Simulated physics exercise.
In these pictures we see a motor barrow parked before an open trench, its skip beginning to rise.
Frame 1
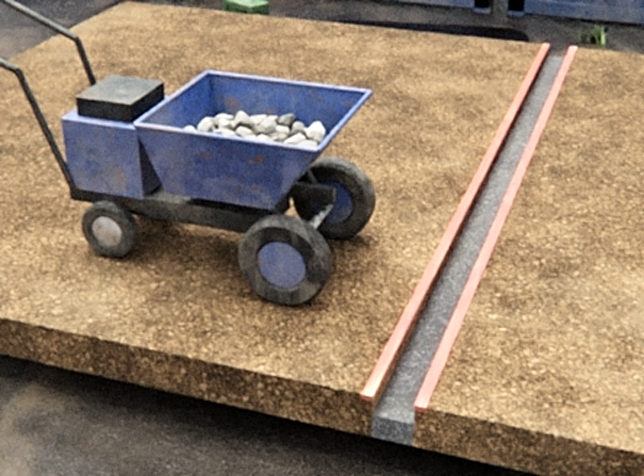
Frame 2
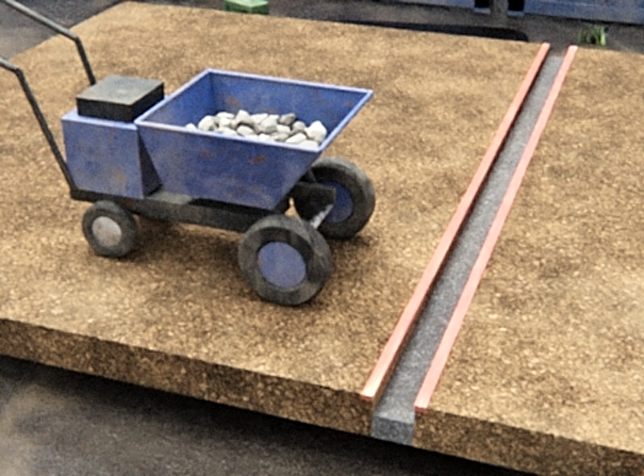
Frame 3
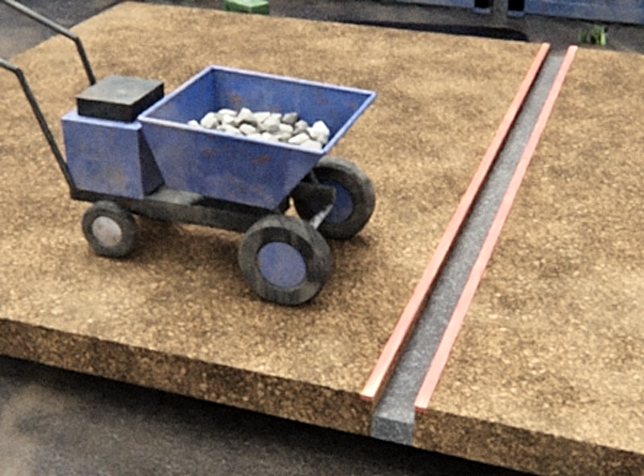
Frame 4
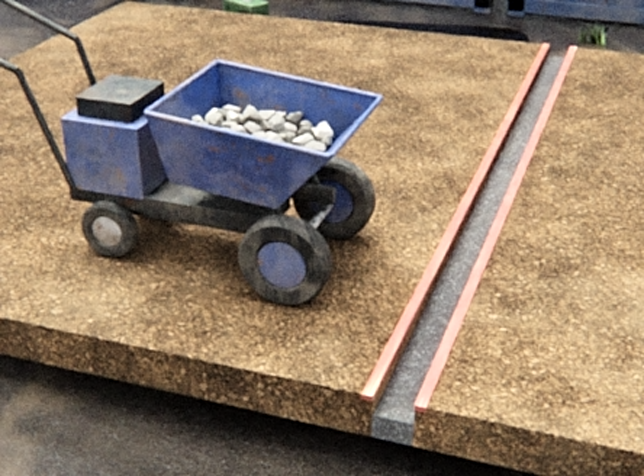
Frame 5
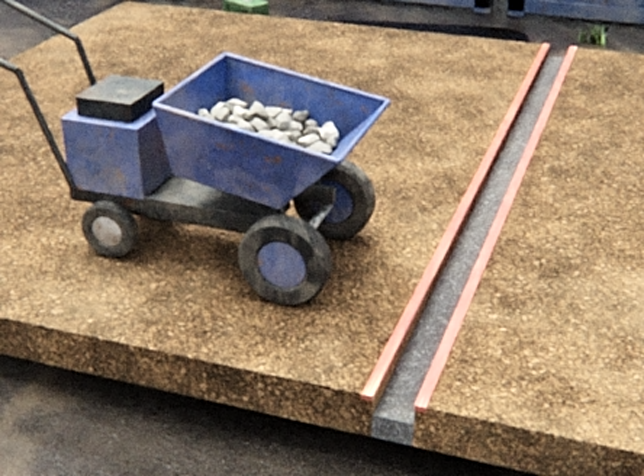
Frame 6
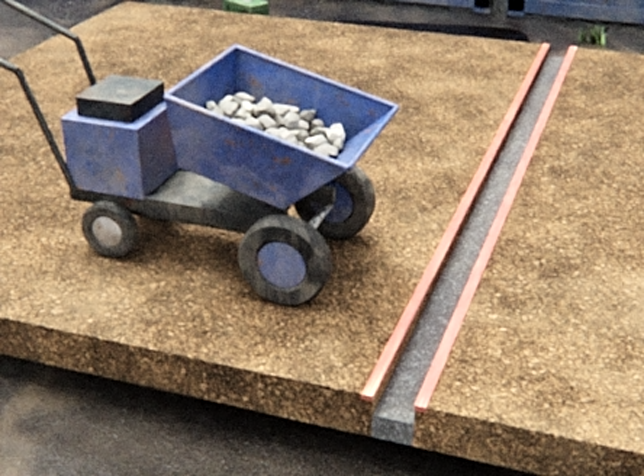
On a brown slab beside a narrow trench, a parked barrow's blue skip of stones tilts slightly right.
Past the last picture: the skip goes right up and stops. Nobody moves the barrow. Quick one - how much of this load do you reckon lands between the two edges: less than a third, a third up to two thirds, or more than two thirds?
Inside: A third to two thirds.
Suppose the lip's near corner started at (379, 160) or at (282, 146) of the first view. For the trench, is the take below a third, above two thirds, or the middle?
At the first stop the answer is less than a third, and at the second it is in the middle band.
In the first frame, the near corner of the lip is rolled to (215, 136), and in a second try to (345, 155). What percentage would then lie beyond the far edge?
In turn, around 0 per cent and 70 per cent.
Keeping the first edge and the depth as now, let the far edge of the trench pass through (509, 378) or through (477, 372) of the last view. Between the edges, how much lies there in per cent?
Roughly 90 percent first and 90 percent second.
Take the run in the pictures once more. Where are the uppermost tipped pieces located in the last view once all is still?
The topmost point rests at roughly pixel (461, 272) in the last view.
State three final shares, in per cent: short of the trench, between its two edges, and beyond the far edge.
Shares - short: 5 %, between: 50 %, beyond: 40 %.
Just after the last frame, skip tipped steeply; every one in the skip.
A moment on, skip tipped right over; almost all in the skip; just a few beyond it.
Further on, skip tipped right over; roughly a quarter in the skip; roughly a third in or heaped over the trench; roughly a third beyond it.
When it is over, skip tipped right over; just a few in the skip; about a tenth short of the trench; roughly half in or heaped over the trench; roughly a third beyond it.
